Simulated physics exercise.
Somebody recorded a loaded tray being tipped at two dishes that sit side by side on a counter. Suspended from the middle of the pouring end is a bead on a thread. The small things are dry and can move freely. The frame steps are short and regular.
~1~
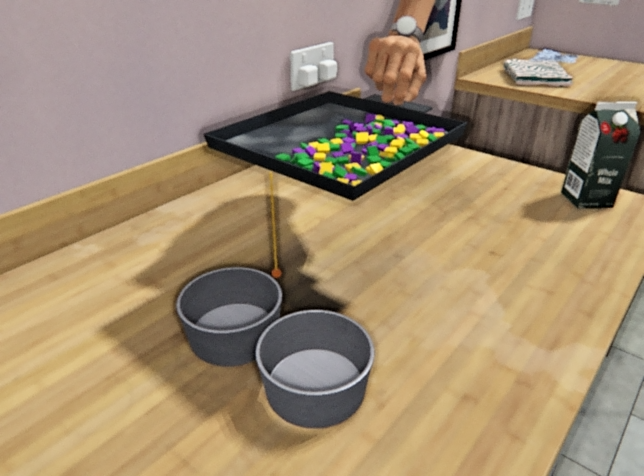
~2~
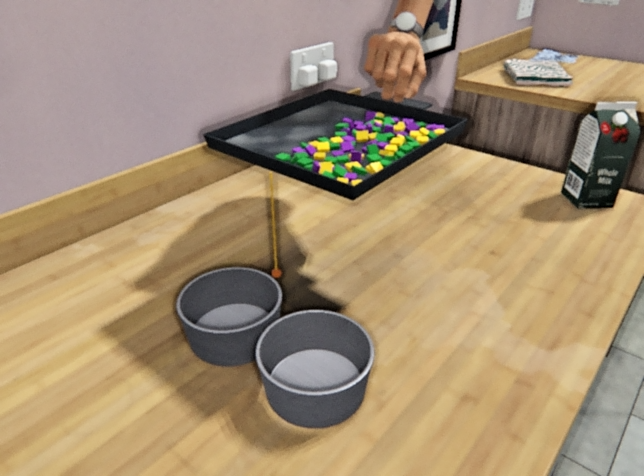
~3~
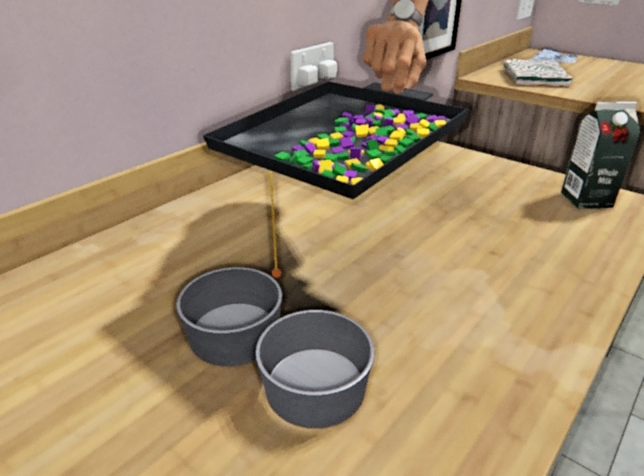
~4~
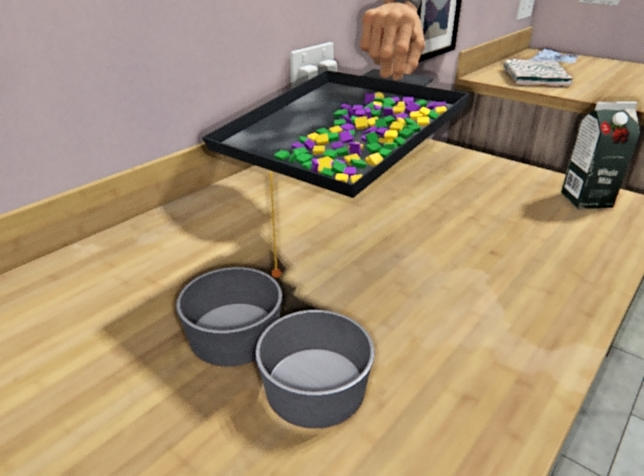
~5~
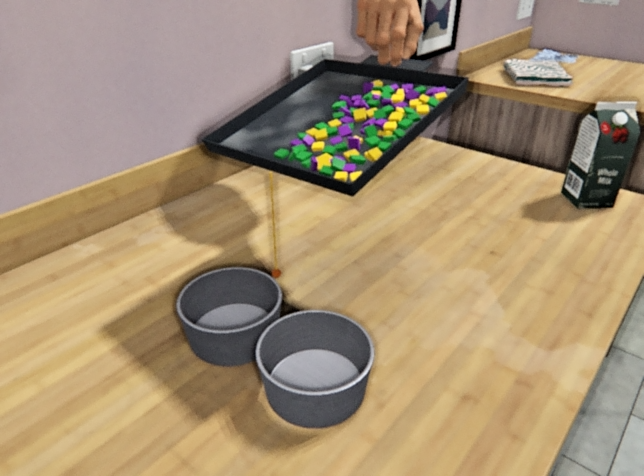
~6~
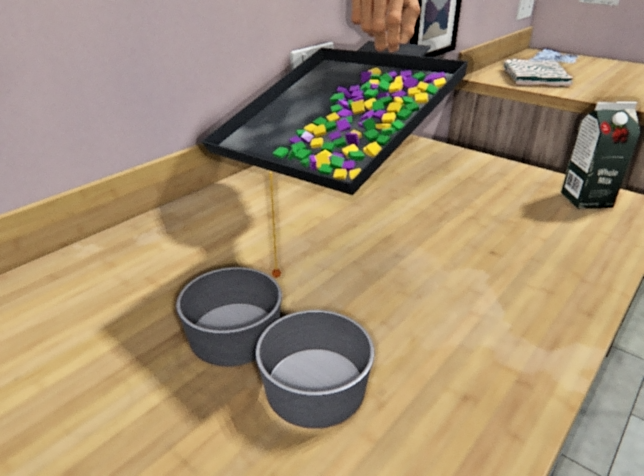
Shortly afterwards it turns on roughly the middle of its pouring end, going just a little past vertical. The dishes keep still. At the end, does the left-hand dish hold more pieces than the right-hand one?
Yes.
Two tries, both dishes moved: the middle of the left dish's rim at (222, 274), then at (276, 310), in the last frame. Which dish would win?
The leftmost dish, then the leftmost dish.
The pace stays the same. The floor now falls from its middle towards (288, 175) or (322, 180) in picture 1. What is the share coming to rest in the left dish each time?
30 per cent, then 0 per cent.
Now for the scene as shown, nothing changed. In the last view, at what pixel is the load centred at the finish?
I'd mark it at roughly (224, 327).
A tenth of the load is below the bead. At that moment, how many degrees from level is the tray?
Tilt: Around 80 degrees.
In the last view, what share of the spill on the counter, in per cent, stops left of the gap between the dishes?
I'd say some 90 in a hundred.
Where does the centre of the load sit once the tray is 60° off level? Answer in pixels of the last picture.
I'd mark it close to (282, 147).
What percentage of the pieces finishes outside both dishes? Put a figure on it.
Somewhere around 40 in a hundred.
Just after the last frame, tray tipped steeply; every one on the tray.
A moment on, tray tipped right over; the larger part on the tray; about a tenth in the left dish; about a tenth outside both; just a few in the air.
Further on, tray tipped past a quarter turn; about a tenth in the right dish; roughly half in the left dish; roughly a third outside both.
When it is over, tray tipped past a quarter turn; about a tenth in the right dish; roughly half in the left dish; roughly a third outside both.
